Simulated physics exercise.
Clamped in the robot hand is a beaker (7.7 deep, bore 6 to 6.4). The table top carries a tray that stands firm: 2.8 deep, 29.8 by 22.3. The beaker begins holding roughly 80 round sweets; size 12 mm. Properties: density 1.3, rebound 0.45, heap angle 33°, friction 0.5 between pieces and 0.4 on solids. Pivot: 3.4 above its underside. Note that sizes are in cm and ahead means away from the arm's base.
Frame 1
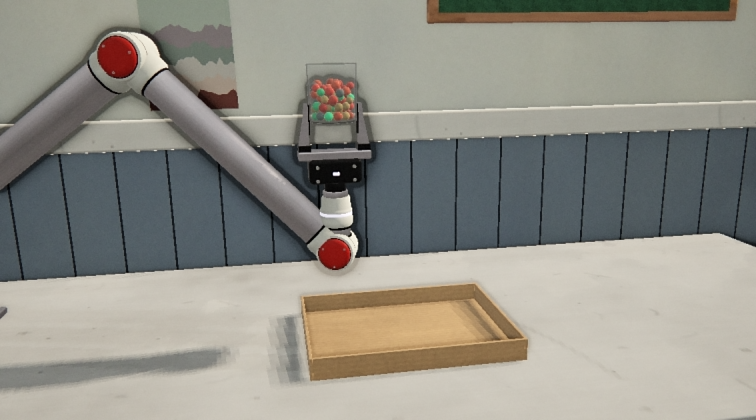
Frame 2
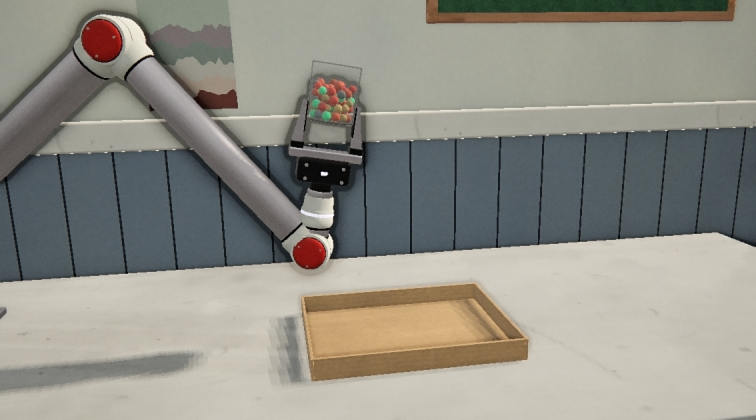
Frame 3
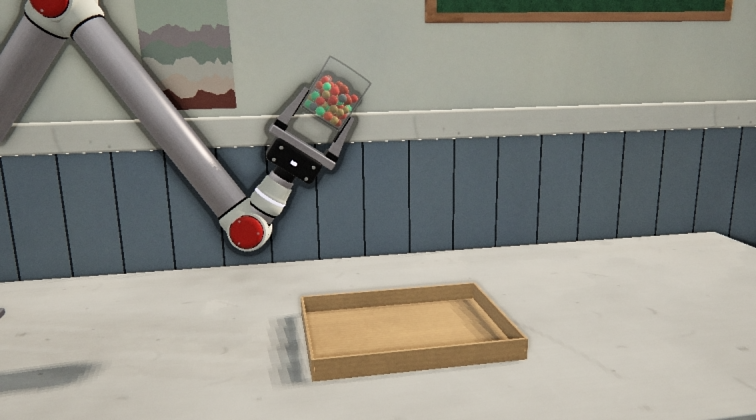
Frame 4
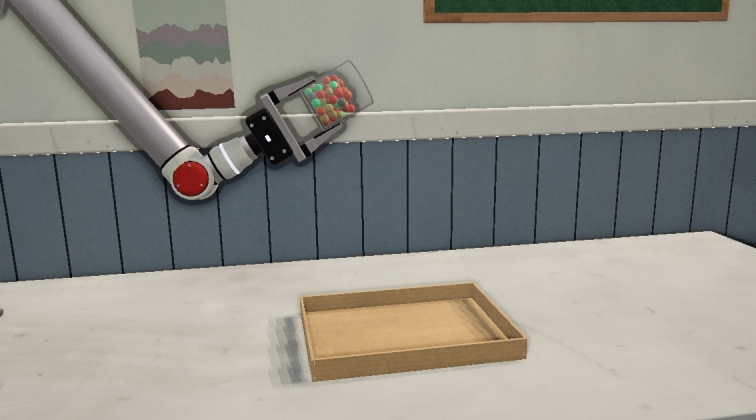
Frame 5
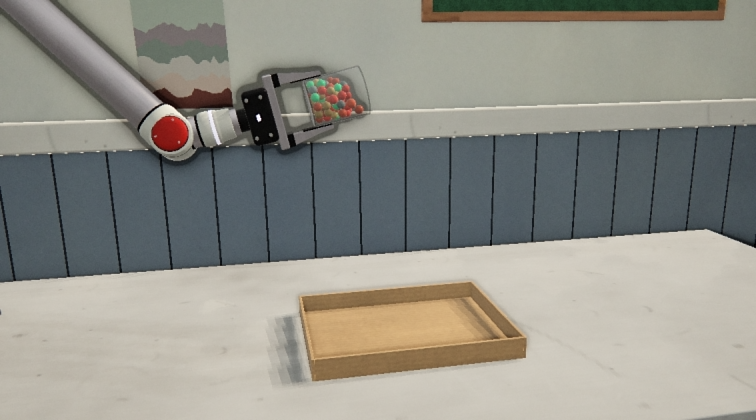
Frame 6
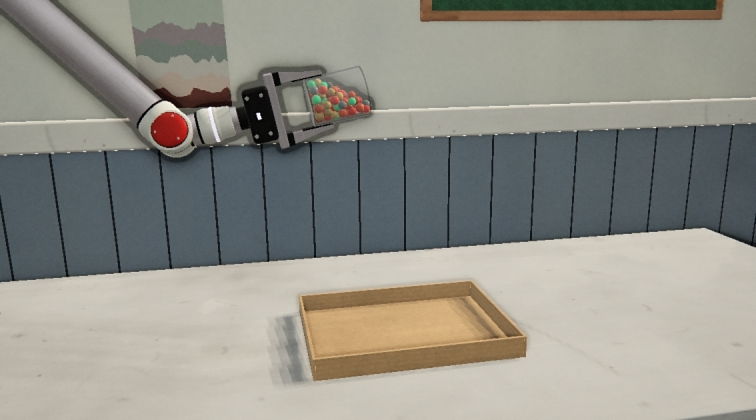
A grey robot arm with red joint caps grips a clear beaker of red, green and orange round sweets above a pale marble-look table, seen from the front and slightly above. A shallow tan tray rests below, before blue panelling, a mountain picture and a green board's edge. The arm's lower joint swings left and up, tilting the beaker rightward until nearly horizontal, and the sweets shift toward its mouth.
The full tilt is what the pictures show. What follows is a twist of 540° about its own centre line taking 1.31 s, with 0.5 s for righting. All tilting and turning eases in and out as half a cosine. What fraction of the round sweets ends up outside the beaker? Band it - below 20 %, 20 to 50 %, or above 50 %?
My answer is 20 to 50 %.
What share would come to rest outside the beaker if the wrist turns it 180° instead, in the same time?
Share: Close to 20 %.
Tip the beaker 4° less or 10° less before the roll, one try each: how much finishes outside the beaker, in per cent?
Estimates: Close to 15 % and 5 %.
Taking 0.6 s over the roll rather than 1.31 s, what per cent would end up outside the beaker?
That would give near 15 in a hundred.
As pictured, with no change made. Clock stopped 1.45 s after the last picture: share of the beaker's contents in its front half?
Estimated share: About 40 %.
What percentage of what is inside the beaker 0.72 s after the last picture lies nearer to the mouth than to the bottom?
Looks like around 35 per cent to me.
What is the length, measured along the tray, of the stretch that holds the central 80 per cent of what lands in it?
Spread length: Close to 22 cm.
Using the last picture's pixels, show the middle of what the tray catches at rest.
Centre point: Close to (421, 330).
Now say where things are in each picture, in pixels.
Beaker middle at (332, 94), upright; upper third of the load around (331, 90), from x 315 to 350, top at y 85; 77 in the beaker, in the first picture.
Beaker middle at (333, 94), tipped 10°; upper third of the load around (332, 91), from x 315 to 350, top at y 85, in the second picture.
Beaker middle at (335, 95), tipped 35°; upper third of the load around (327, 89), from x 310 to 355, top at y 80, in the third picture.
Beaker middle at (336, 97), tipped 62°; upper third of the load around (329, 88), from x 310 to 350, top at y 80, in the fourth picture.
Beaker middle at (335, 97), tipped 78°; upper third of the load around (327, 89), from x 310 to 360, top at y 80, in the fifth picture.
Beaker middle at (336, 97), tipped 79°; upper third of the load around (323, 92), from x 310 to 365, top at y 85; 77 in the beaker, in the sixth picture.
Then, 0.72 s after the last picture, tipped 79°, highest piece 39 above the table; 68 in the beaker, 5 in the tray, 4 in flight or on a rim.
Then, 1.45 s after the last picture, tipped 65°, highest piece 38 above the table; 57 in the beaker, 19 in the tray, 1 in flight or on a rim.
Then, 2.01 s after the last picture, upright, highest piece 39 above the table; 57 in the beaker, 20 in the tray.
Then, 2.71 s after the last picture, upright, highest piece 39 above the table; 57 in the beaker, 20 in the tray.
Final count, 57 in the beaker, 20 in the tray. That is 26 % outside the beaker.
